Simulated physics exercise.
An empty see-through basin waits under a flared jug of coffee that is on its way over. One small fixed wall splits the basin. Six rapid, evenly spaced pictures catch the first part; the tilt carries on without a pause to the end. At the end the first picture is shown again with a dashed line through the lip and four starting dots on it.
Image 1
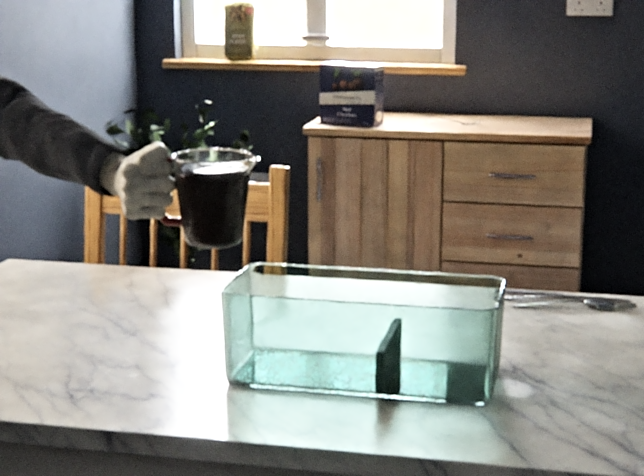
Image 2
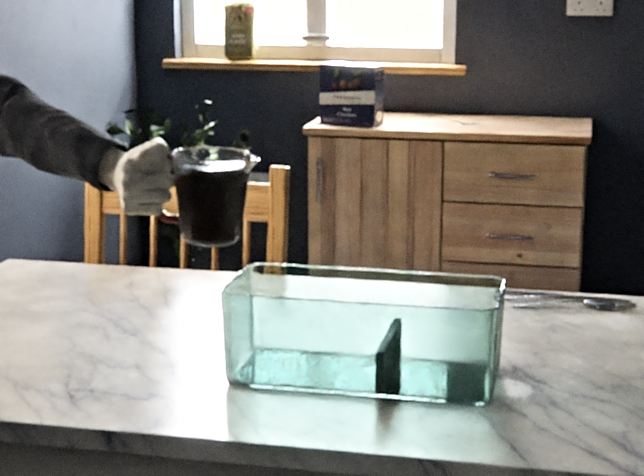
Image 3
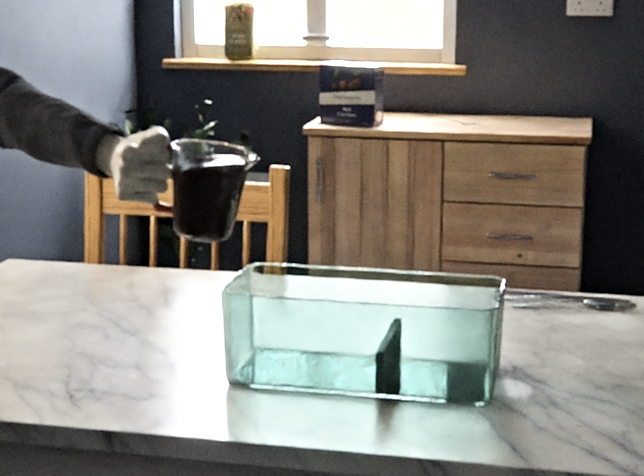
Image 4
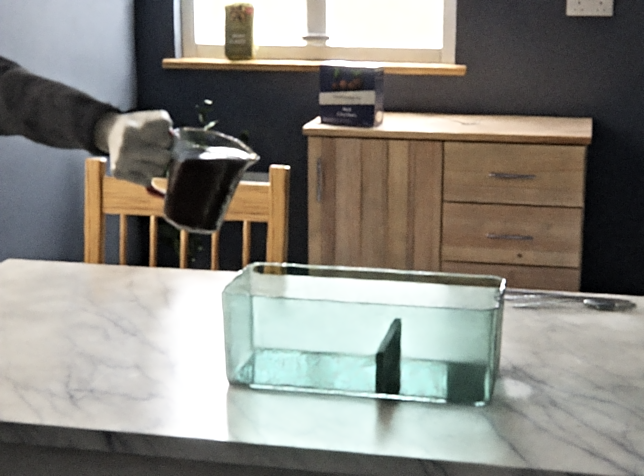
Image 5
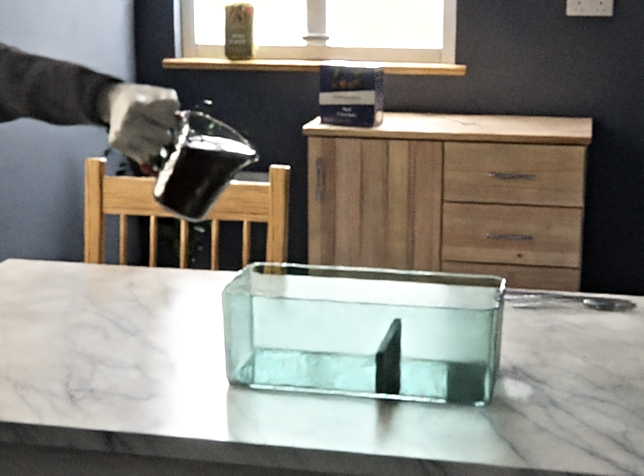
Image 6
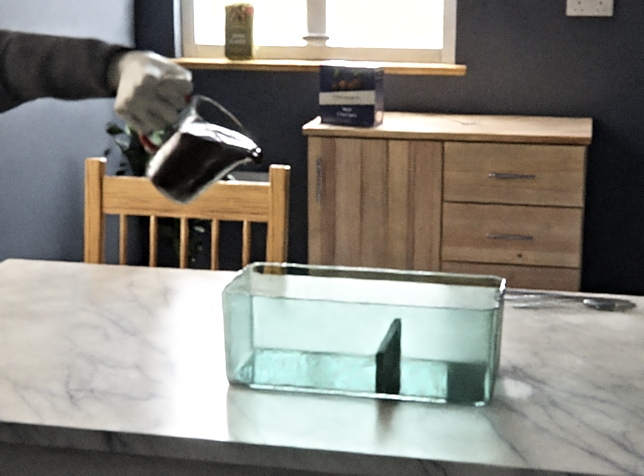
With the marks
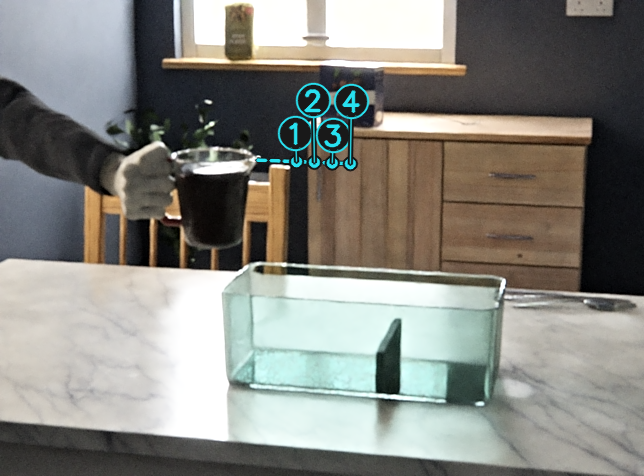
Gloved hand tilting a glass jug of dark coffee further and further to the right above a clear, low-walled basin on a marble counter.
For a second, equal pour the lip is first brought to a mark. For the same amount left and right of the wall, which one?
Place 1 does it best.
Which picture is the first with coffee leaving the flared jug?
In picture 6.
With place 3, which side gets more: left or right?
More ends on the right.
In cyan, 1 at (296, 161); 2 at (314, 162); 3 at (332, 163); 4 at (350, 163).
For place 1, about 52 % ends left of the wall and 44 % right of it; 4 % is lost outside.
For place 2, about 19 % ends left of the wall and 75 % right of it; 7 % is lost outside.
For place 3, about 11 % ends left of the wall and 81 % right of it; 8 % is lost outside.
For place 4, about 18 % ends left of the wall and 70 % right of it; 12 % is lost outside.
